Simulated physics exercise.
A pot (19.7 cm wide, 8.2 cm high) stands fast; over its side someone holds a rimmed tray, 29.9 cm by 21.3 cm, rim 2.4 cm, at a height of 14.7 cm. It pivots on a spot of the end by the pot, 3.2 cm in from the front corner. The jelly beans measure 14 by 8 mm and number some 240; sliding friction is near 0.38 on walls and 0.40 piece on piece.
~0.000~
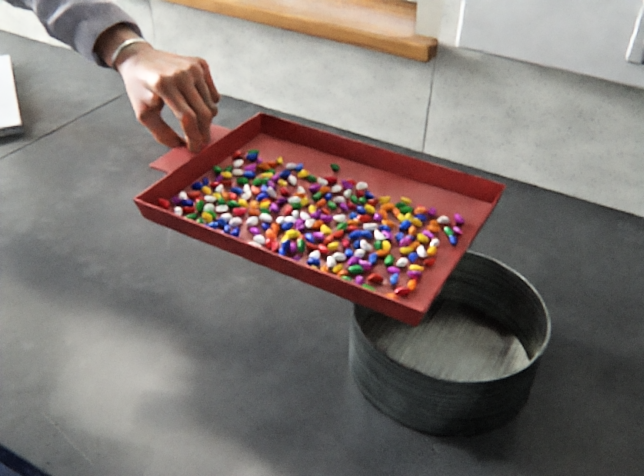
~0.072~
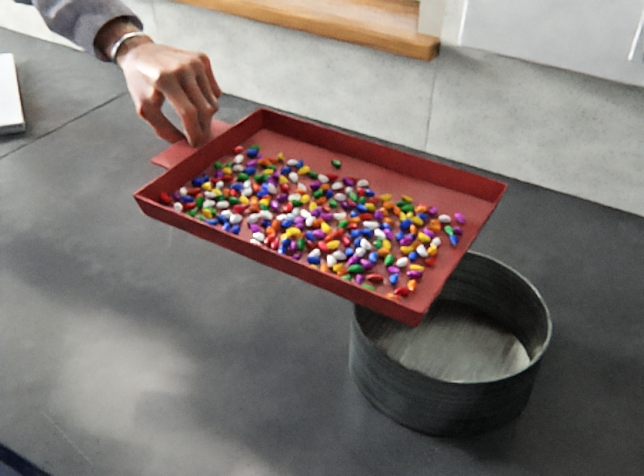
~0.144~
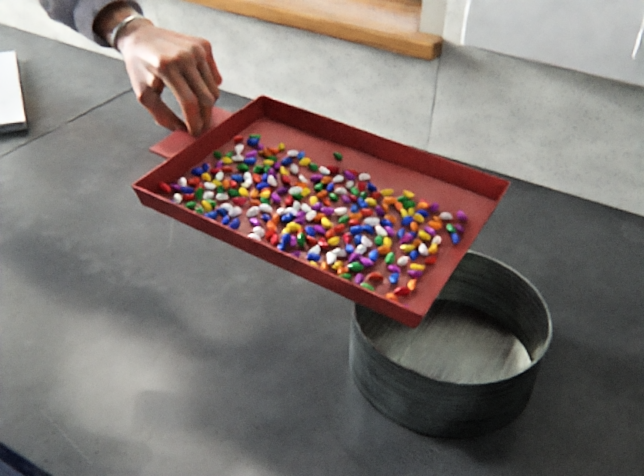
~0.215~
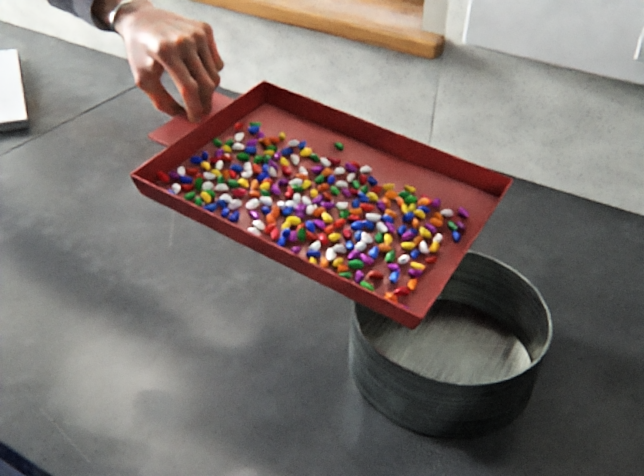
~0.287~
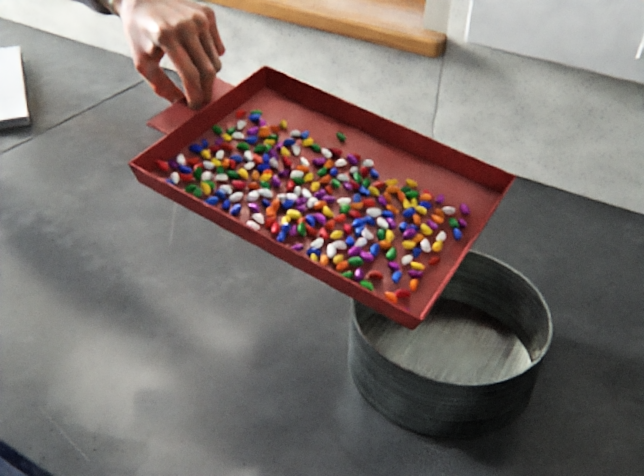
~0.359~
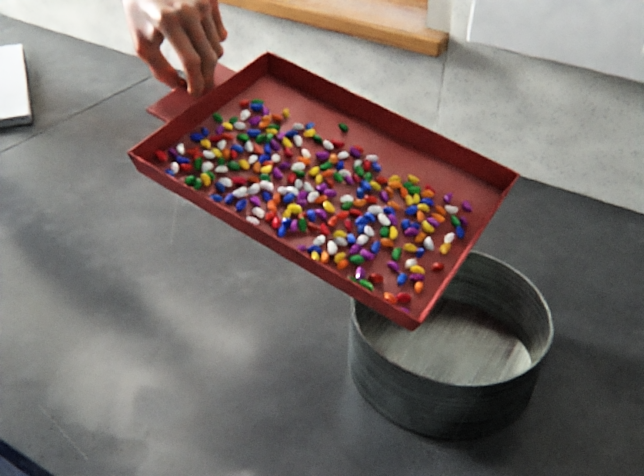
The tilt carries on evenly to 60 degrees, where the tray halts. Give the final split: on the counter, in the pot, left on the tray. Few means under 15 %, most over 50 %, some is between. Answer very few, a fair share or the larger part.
On the counter: A fair share; in the pot: Very few; left on the tray: The larger part.
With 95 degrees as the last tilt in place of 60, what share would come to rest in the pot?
Then about 10 per cent.
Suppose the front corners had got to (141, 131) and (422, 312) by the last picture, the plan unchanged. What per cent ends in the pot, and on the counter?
Pot 5, counter 5.
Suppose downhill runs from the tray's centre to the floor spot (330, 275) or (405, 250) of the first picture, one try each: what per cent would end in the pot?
Some 0 and 5 per cent.
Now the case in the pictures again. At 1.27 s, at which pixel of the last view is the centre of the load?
Around (398, 238).
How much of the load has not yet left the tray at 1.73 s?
Roughly 95 per cent.
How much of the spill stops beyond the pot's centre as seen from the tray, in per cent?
Some 90 per cent.
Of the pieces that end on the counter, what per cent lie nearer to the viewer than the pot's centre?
Roughly 100 per cent.
After 0.91 s, tilt 35 degrees; the tray holds 100 %, the pot 0 %.
After 1.27 s, tilt 50 degrees; the tray holds 100 %, the pot 0 %.
After 1.73 s, tilt 60 degrees; the tray holds 95 %, the pot 0 %.
In the end, at 3.5 s, counter 35 %, pot 0 %, tray 65 %.
